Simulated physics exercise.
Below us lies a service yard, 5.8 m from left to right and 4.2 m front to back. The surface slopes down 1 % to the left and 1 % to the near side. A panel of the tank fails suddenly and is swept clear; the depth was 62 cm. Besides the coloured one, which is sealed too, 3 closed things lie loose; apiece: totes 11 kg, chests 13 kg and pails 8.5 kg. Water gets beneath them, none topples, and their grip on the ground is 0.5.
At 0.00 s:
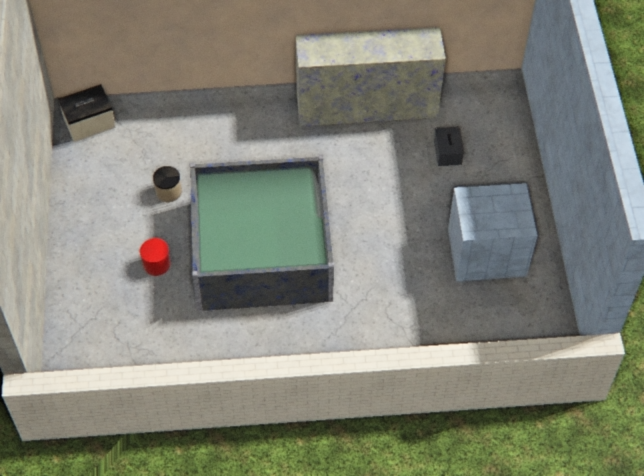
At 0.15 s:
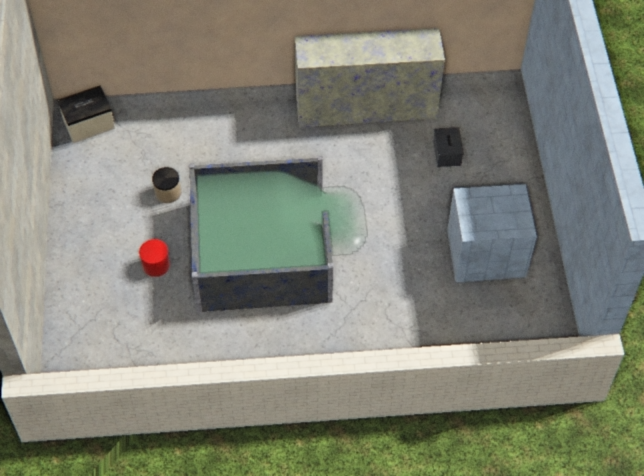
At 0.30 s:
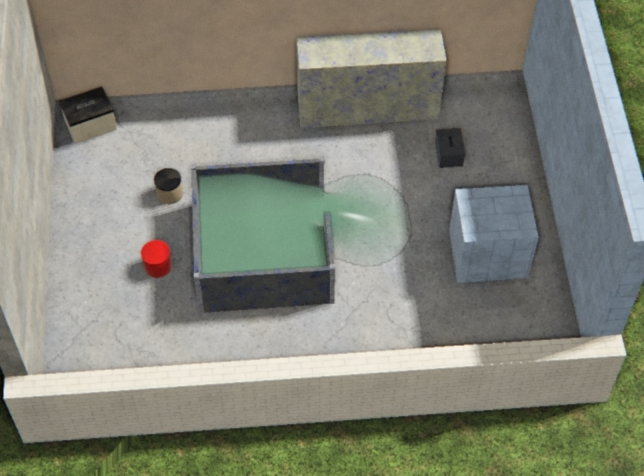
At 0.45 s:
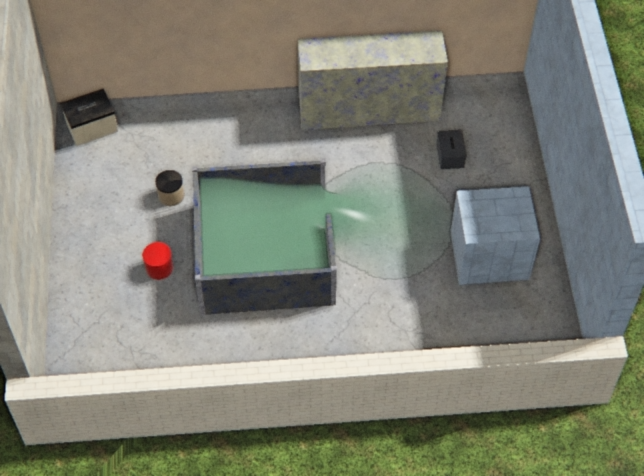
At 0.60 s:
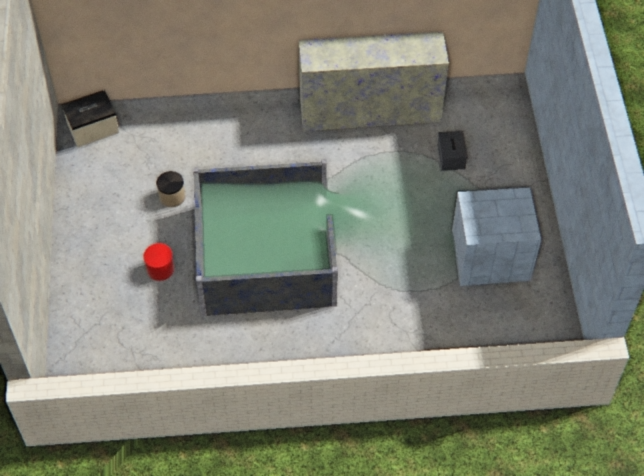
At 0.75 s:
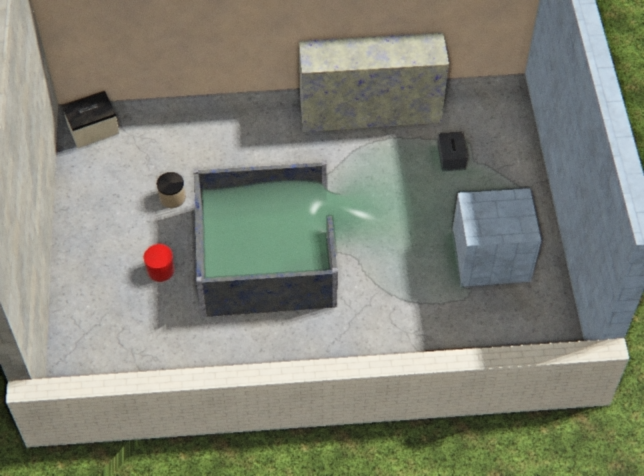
A square tank of green water opening on its right side, water fanning out across the yard floor toward a pale block.
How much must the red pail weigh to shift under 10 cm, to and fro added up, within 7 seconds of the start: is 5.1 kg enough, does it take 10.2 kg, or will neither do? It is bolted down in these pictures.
Verdict: The lower weight is enough.
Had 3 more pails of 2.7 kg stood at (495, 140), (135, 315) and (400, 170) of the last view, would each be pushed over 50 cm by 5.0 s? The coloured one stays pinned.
In turn: Over, less, over.
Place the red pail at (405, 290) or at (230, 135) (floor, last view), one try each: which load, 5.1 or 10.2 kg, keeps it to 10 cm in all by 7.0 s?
In turn: Only the larger holds; either load holds.
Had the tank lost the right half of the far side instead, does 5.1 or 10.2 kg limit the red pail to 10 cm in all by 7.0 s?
In that case the lower weight is enough.
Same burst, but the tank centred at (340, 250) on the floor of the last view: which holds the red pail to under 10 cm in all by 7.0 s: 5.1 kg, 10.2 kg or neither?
Then the smaller load will do.
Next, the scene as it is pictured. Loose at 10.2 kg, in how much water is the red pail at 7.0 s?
Roughly 0 cm.
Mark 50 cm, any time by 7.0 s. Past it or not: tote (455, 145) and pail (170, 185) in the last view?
In that order: Over, short of it.
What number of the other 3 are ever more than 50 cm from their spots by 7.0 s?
I count 1.
After 1.4 s the red pail would be 0 cm from its start with 5.1 kg and 0 cm from its start with 10.2 kg; 0 cm of water round it then.
After 3.1 s the red pail would be 0 cm from its start with 5.1 kg and 0 cm from its start with 10.2 kg; 0 cm of water round it then.
After 4.9 s the red pail would be 0 cm from its start with 5.1 kg and 0 cm from its start with 10.2 kg; 0 cm of water round it then.
After 7.0 s the red pail would be 0 cm from its start with 5.1 kg and 0 cm from its start with 10.2 kg; 0 cm of water round it then.
